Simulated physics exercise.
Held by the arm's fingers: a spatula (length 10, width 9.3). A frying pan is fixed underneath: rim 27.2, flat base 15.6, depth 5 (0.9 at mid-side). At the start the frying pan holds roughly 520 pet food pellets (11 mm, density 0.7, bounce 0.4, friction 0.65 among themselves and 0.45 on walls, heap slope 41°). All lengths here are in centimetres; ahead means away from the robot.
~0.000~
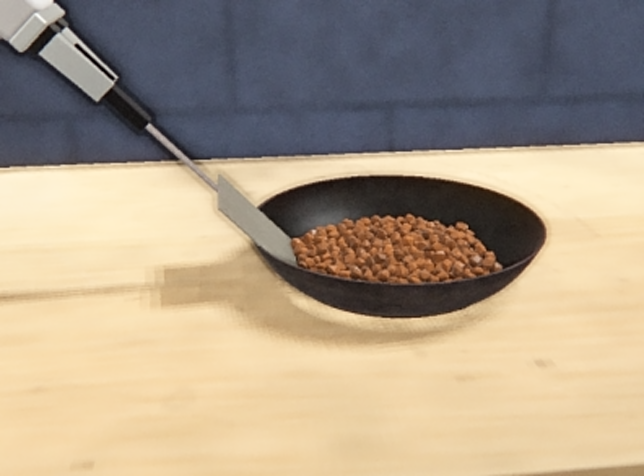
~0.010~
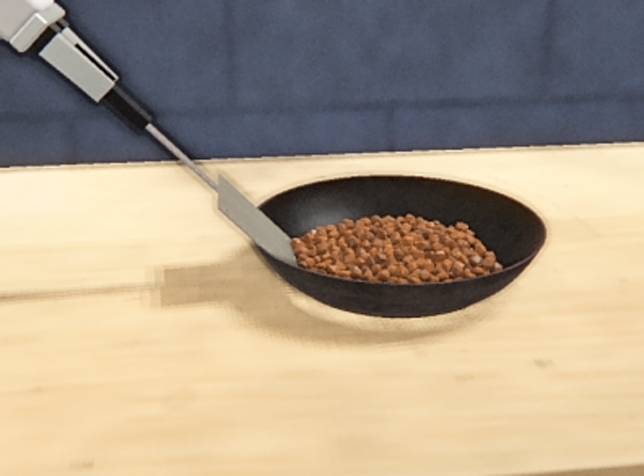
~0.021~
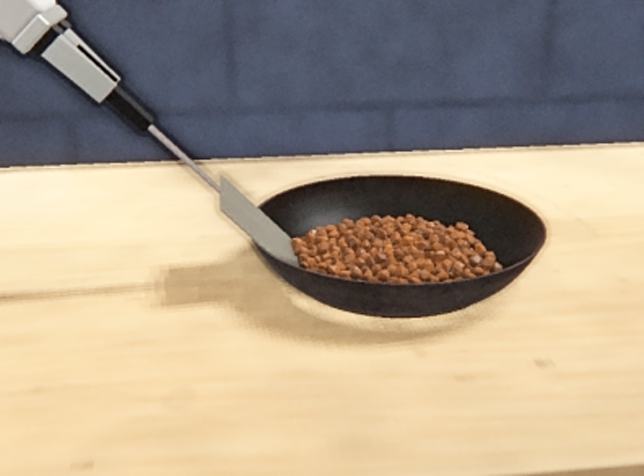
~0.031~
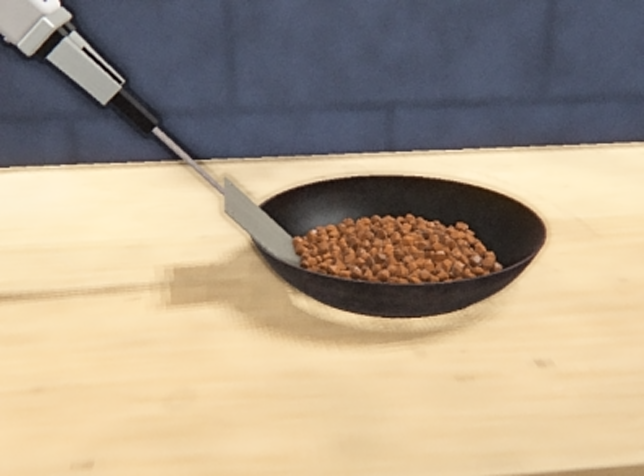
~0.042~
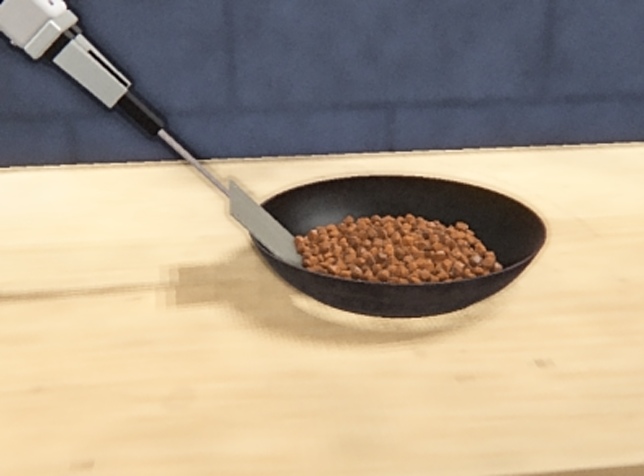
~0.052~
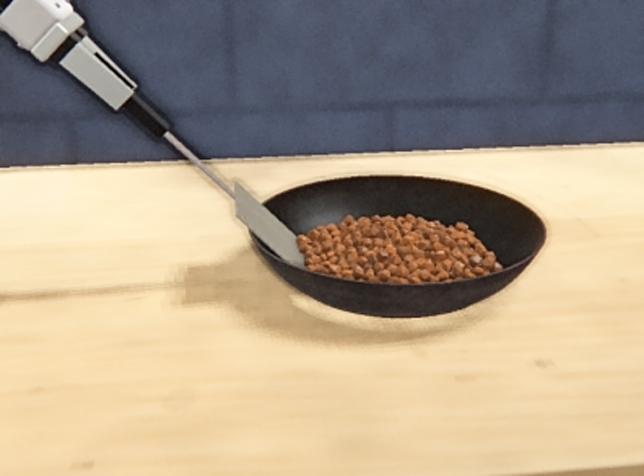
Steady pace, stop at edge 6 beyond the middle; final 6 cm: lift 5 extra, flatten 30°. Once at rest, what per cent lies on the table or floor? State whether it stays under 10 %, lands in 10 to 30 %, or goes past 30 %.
It stays under 10 %.
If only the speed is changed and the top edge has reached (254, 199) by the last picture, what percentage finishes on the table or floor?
That share would be about 10 percent.
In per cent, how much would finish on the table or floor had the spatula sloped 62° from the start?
Near 0 %.
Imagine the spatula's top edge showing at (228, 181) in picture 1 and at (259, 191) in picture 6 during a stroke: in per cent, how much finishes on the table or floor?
It works out to about 5 %, more or less.
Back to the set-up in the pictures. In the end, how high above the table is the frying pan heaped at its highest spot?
Roughly 6.0 cm.
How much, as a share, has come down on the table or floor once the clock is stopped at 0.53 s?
0 %.
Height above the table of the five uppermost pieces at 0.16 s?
Height: Some 4 cm.
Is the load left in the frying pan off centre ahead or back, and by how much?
I'd put it at roughly 5.5 cm toward the front.
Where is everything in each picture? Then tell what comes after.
The first frame shows the spatula top edge at (218, 190), sloping 47°; upper third of the load around (391, 247), from x 295 to 495, top at y 220; 519 in the frying pan.
The second frame shows the spatula top edge at (219, 190), sloping 47°; upper third of the load around (391, 247), from x 295 to 495, top at y 220.
The third frame shows the spatula top edge at (220, 191), sloping 47°; upper third of the load around (391, 247), from x 295 to 495, top at y 220.
The fourth frame shows the spatula top edge at (225, 193), sloping 47°; upper third of the load around (391, 246), from x 300 to 495, top at y 220.
The fifth frame shows the spatula top edge at (230, 195), sloping 47°; upper third of the load around (390, 246), from x 300 to 495, top at y 220.
The sixth frame shows the spatula top edge at (235, 197), sloping 47°; upper third of the load around (388, 247), from x 290 to 495, top at y 220; 519 in the frying pan.
After 0.16 s, sloping 47°, highest piece 6 above the table; 519 in the frying pan.
After 0.27 s, sloping 35°, highest piece 6 above the table; 518 in the frying pan, 1 on the table or floor.
After 0.53 s, sloping 17°, highest piece 6 above the table; 518 in the frying pan, 1 on the table or floor.
After 1.58 s, sloping 17°, highest piece 6 above the table; 518 in the frying pan, 1 on the table or floor.
In the end, 518 in the frying pan, 1 on the table or floor. That is 0 % on the table or floor.
